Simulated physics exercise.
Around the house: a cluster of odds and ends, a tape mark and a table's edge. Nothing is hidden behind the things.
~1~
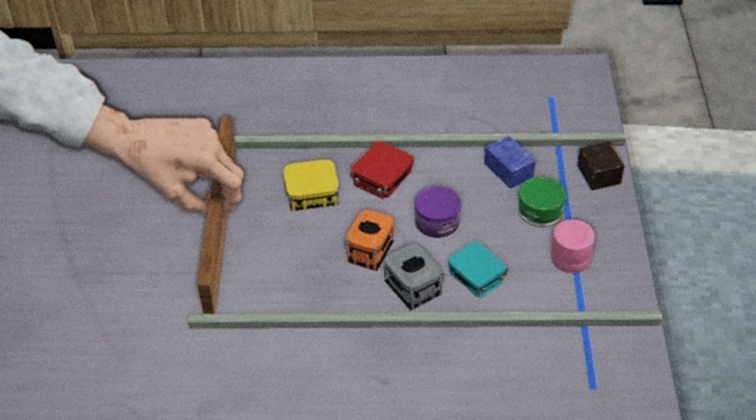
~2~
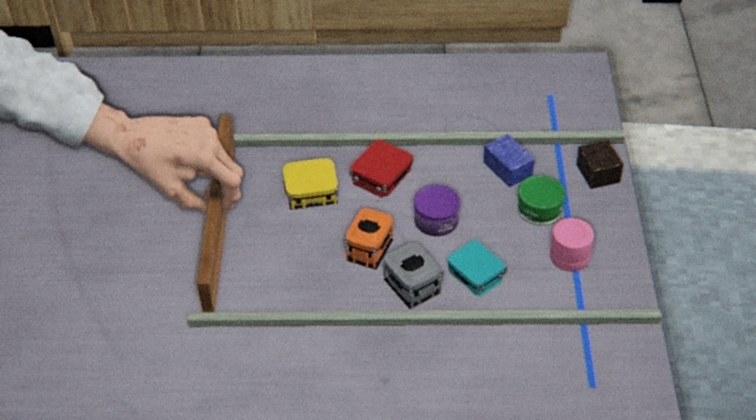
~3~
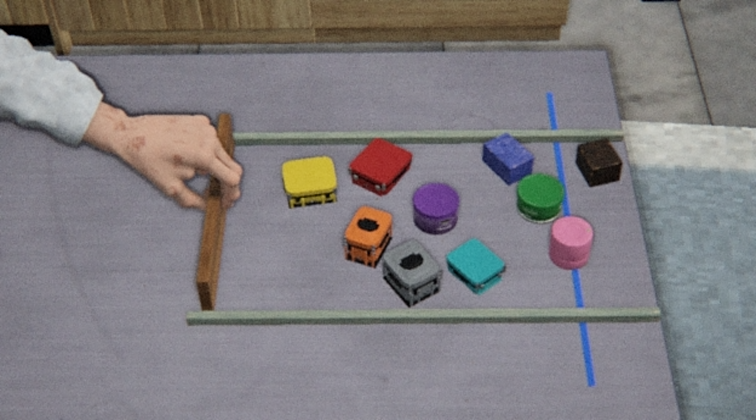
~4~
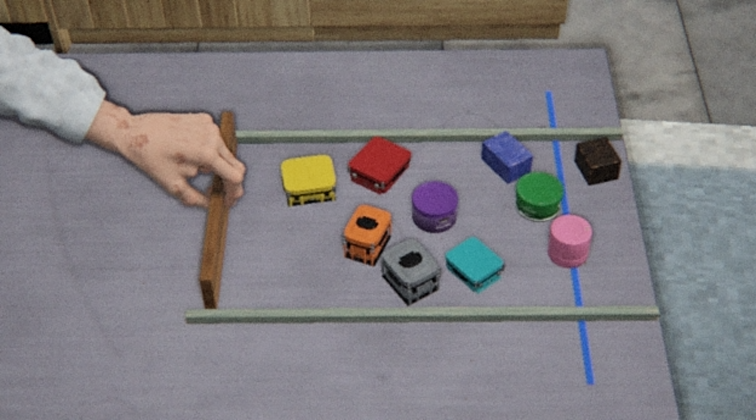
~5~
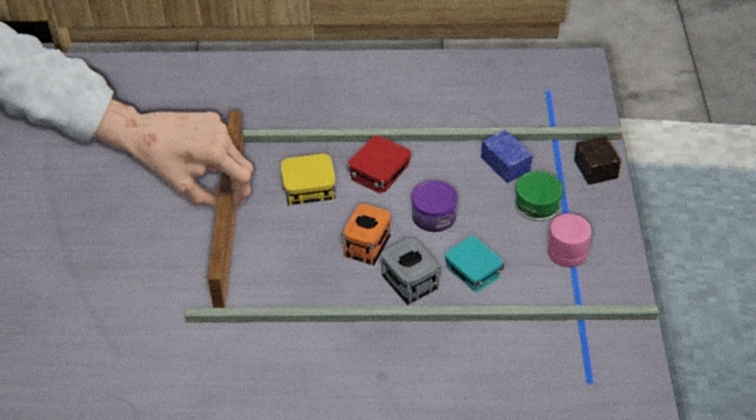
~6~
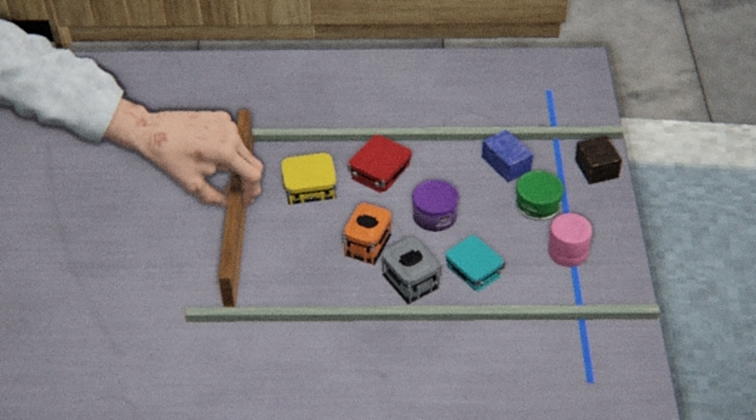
Hand sliding a wooden board slightly right between two pale rails, while colourful small containers near a blue line stay still.
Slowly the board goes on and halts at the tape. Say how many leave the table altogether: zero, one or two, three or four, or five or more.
The number that fall off is three or four.
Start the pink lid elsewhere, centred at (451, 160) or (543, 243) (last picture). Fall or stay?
The pink lid comes down; falls.
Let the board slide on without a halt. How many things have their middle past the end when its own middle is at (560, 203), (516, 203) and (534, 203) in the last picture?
The counts: 4, 1 and 2.
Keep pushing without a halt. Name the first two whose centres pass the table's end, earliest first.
Earliest first: The black block, then the blue block.
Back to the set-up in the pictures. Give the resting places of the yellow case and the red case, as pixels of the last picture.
The yellow case stops around (588, 180); the red case around (625, 151).
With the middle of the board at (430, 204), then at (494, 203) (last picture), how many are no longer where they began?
By then 7, and 10.
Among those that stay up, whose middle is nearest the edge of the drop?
It is the red case.
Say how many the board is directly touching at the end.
That makes 3.
Soon after, none off yet; black block at rest near (598, 160); pink lid at rest near (570, 240); green tin at rest near (539, 195).
Then, none off yet; black block tipped well over near (659, 180); pink lid moved about its own width near (607, 231); green tin moved about its own width near (598, 184).
At rest, the number that fall off is three or four; fallen, blue block, green tin, pink lid and black block.
